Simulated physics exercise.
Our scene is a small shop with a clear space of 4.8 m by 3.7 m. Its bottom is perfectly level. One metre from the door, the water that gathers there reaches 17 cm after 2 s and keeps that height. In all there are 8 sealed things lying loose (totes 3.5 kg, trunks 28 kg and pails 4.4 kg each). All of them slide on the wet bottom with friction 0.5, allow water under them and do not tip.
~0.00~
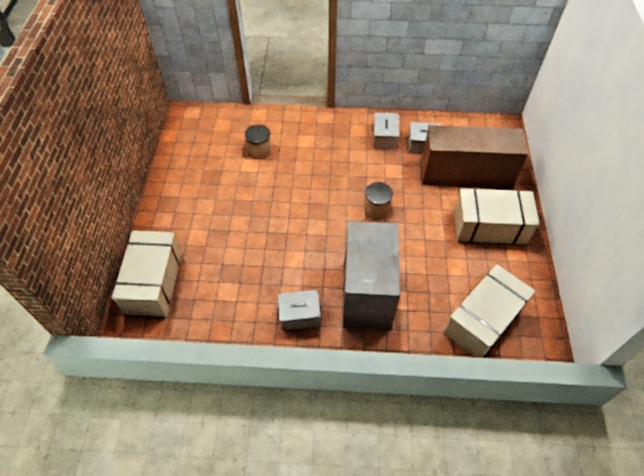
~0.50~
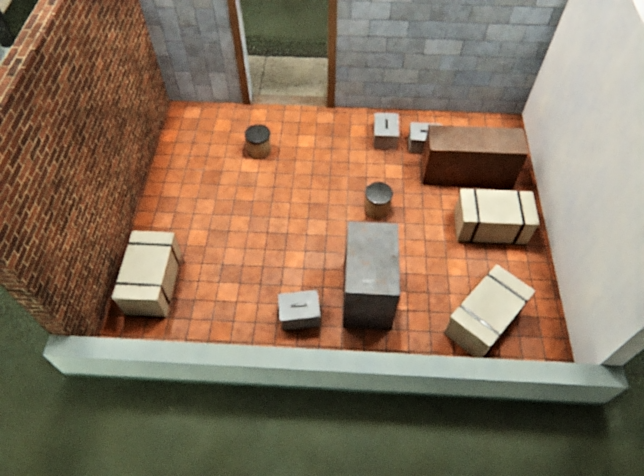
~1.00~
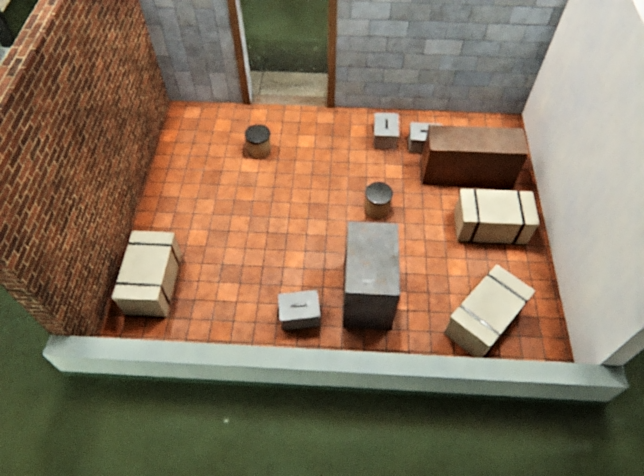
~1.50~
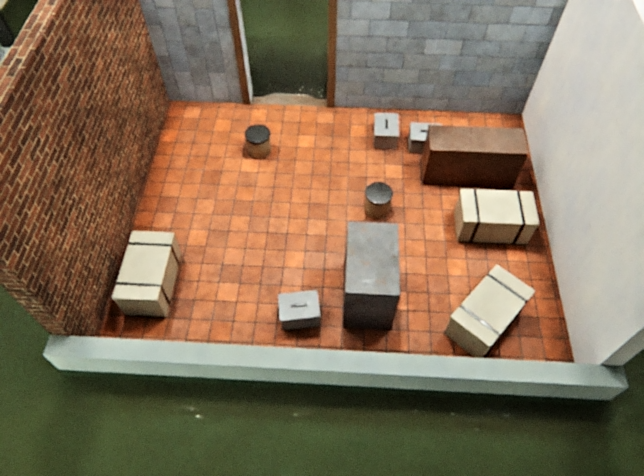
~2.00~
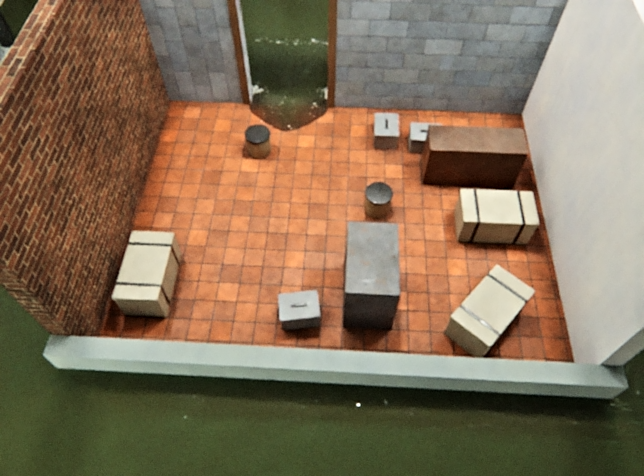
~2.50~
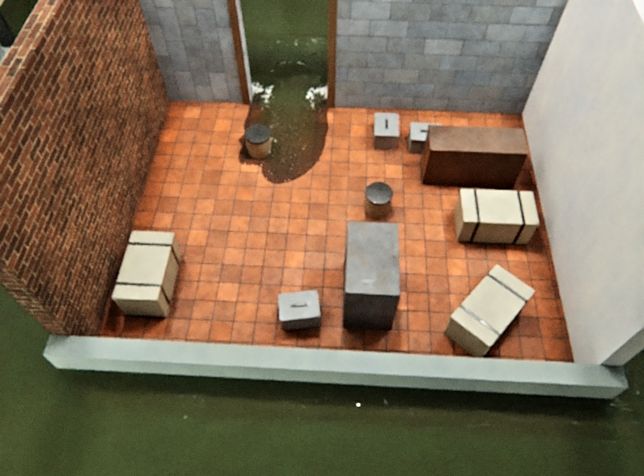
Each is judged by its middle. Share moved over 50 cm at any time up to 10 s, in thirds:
The lowest of three bands.
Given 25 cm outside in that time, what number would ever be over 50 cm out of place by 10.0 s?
In that case 5 of them.
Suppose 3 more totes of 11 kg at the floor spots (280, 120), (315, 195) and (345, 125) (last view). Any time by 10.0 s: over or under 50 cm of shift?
First one crosses the line, second one crosses the line, third one stays inside the line.
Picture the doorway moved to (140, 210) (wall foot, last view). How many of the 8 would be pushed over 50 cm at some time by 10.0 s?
The count would be 5.
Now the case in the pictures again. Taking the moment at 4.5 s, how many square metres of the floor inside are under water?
Around 10.0 m2 of it.
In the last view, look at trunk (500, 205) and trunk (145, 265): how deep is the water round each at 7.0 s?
Close to 2 and 8 centimetres.
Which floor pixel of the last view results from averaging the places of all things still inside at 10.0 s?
Mean position: Approximately (381, 236).
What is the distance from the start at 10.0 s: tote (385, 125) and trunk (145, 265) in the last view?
The first is 0 cm from its start, the second 30 cm.
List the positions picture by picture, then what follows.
The first picture shows a pail at (257, 133), on the bottom; a tote at (387, 124) rests on the ground; water covers 0.0 m2; 0 of 8 have shifted.
The second picture shows a pail at (257, 133) rests on the ground; a tote at (387, 124) rests on the ground; water covers 0.0 m2; 0 of 8 have shifted.
The third picture shows a pail at (257, 133) rests on the ground; a tote at (387, 124), on the bottom; water covers 0.0 m2; 0 of 8 have shifted.
The fourth picture shows a pail at (257, 133) rests on the ground; a tote at (387, 124) rests on the ground; water covers 0.0 m2; 0 of 8 have shifted.
The fifth picture shows a pail at (257, 133) rests on the ground; a tote at (387, 124) rests on the ground; 0.3 m2 under water; 0 of 8 have shifted.
The sixth picture shows a pail at (257, 133) rests on the ground; a tote at (387, 124) rests on the ground; water covers 1.1 m2; 0 of 8 have shifted.
After 3.5 s 1 of 8 are over 50 cm from their spots; 0 afloat.
After 4.5 s 1 of 8 are over 50 cm from their spots; 0 afloat.
After 7.0 s 2 of 8 are over 50 cm from their spots; 3 afloat.
After 10.0 s 2 of 8 are over 50 cm from their spots, and 2 have been at some point; 4 afloat.
